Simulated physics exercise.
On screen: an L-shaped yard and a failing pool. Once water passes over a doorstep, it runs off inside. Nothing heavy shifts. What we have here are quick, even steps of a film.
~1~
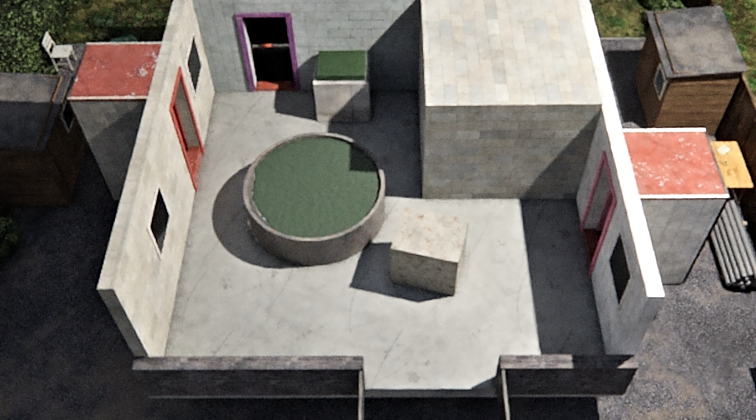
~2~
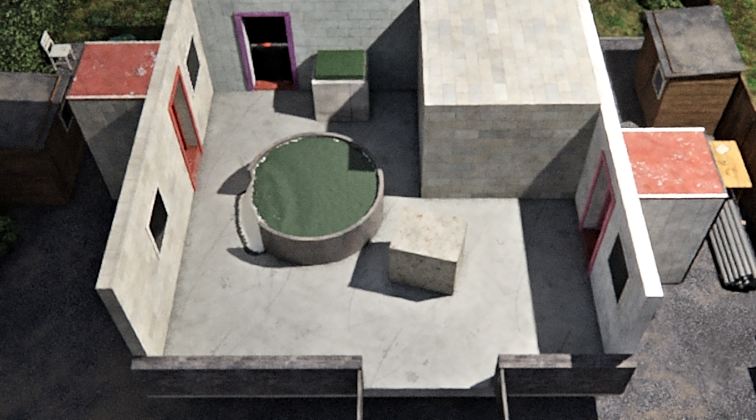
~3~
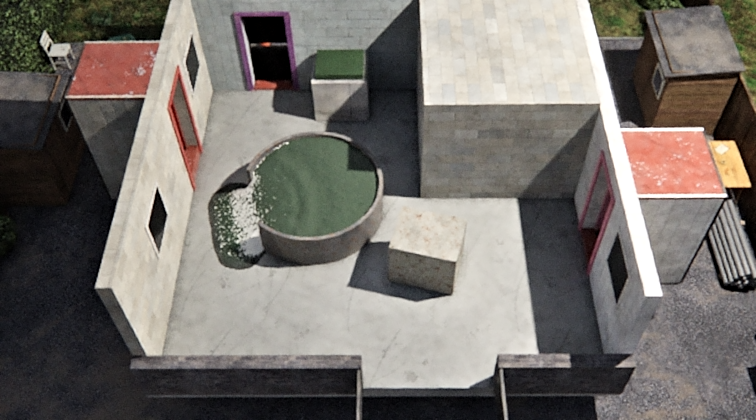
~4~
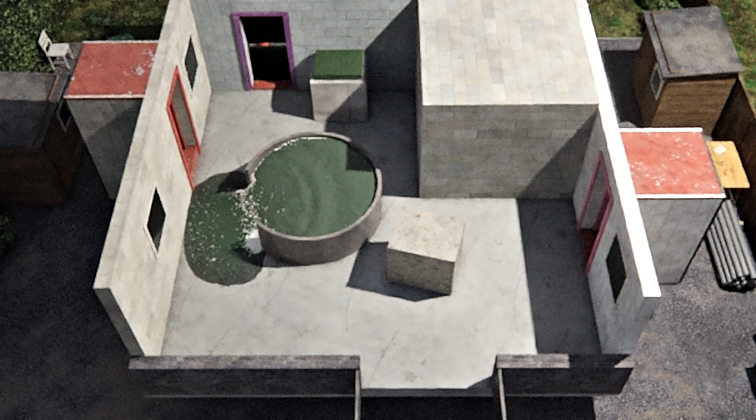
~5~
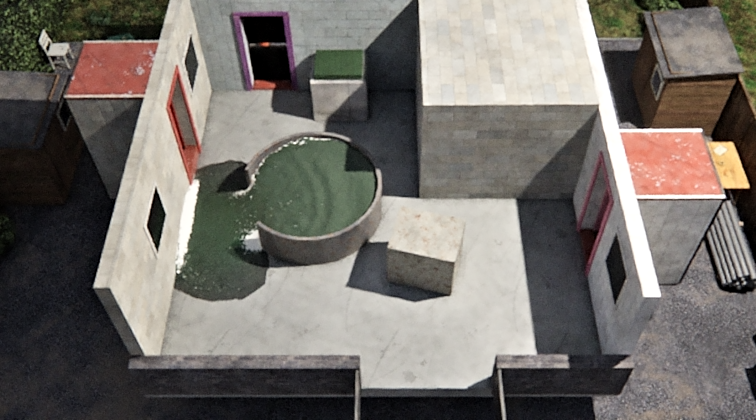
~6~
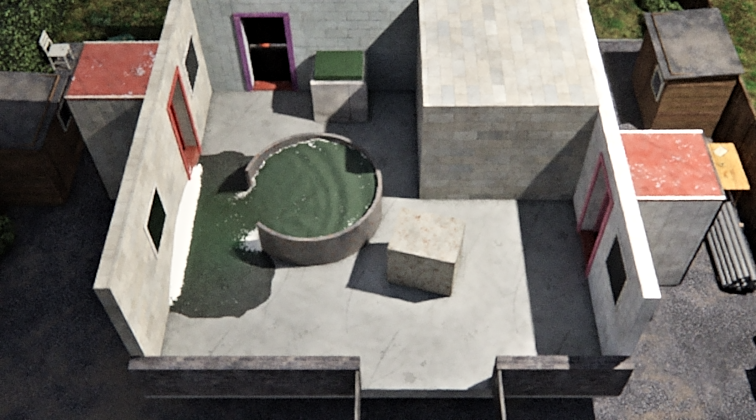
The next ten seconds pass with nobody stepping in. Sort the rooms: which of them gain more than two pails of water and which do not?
The purple door gains more; the red door gains no more; the pink door gains no more.
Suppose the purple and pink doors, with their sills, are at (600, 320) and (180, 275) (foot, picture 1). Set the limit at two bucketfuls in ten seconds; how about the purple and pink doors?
In that case the purple door exceeds the limit and the pink door exceeds the limit.
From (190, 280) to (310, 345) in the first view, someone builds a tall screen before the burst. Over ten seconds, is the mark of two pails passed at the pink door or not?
Checked one by one, pink door remains beneath the mark.
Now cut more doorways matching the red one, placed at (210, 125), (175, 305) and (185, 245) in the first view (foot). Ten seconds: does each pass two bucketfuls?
They turn out short, short and over.
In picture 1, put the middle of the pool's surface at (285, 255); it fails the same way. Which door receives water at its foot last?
It's the one in pink, as it turns out.
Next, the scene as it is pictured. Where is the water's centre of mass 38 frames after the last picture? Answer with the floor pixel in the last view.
I'd put my finger on (319, 237).
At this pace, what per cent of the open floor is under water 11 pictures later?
It works out to about 30 in a hundred.
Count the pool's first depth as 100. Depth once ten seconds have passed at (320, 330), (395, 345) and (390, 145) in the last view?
Going in order, roughly 6, 6 and 12 %.
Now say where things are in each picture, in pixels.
Still water in the round pool at (314, 186), in the first frame.
The front is at a hidden place, out from the gap at (251, 215), in the second frame.
Water pours out at (250, 216) and has run to (228, 264), in the third frame.
The front is at (202, 274), out from the gap at (249, 217), in the fourth frame.
Water pours out at (249, 217) and has run to (175, 282), in the fifth frame.
Water pours out at (249, 217) and has run to (170, 308), in the sixth frame.
A moment on, water covers 15 % of the floor; the purple door not reached, the red door wet at the sill, nothing in, the pink door not reached.
Next, water covers 30 % of the floor; the purple door wet at the sill, nothing in, the red door wet at the sill, nothing in, the pink door not reached.
Then, water covers 55 % of the floor; the purple door over two buckets in, the red door under two buckets in, the pink door not reached.
Later, water covers 85 % of the floor; the purple door far over two buckets in, the red door under two buckets in, the pink door wet at the sill, nothing in.
In the end, water covers 100 % of the floor; the purple door far over two buckets in, the red door under two buckets in, the pink door wet at the sill, nothing in.
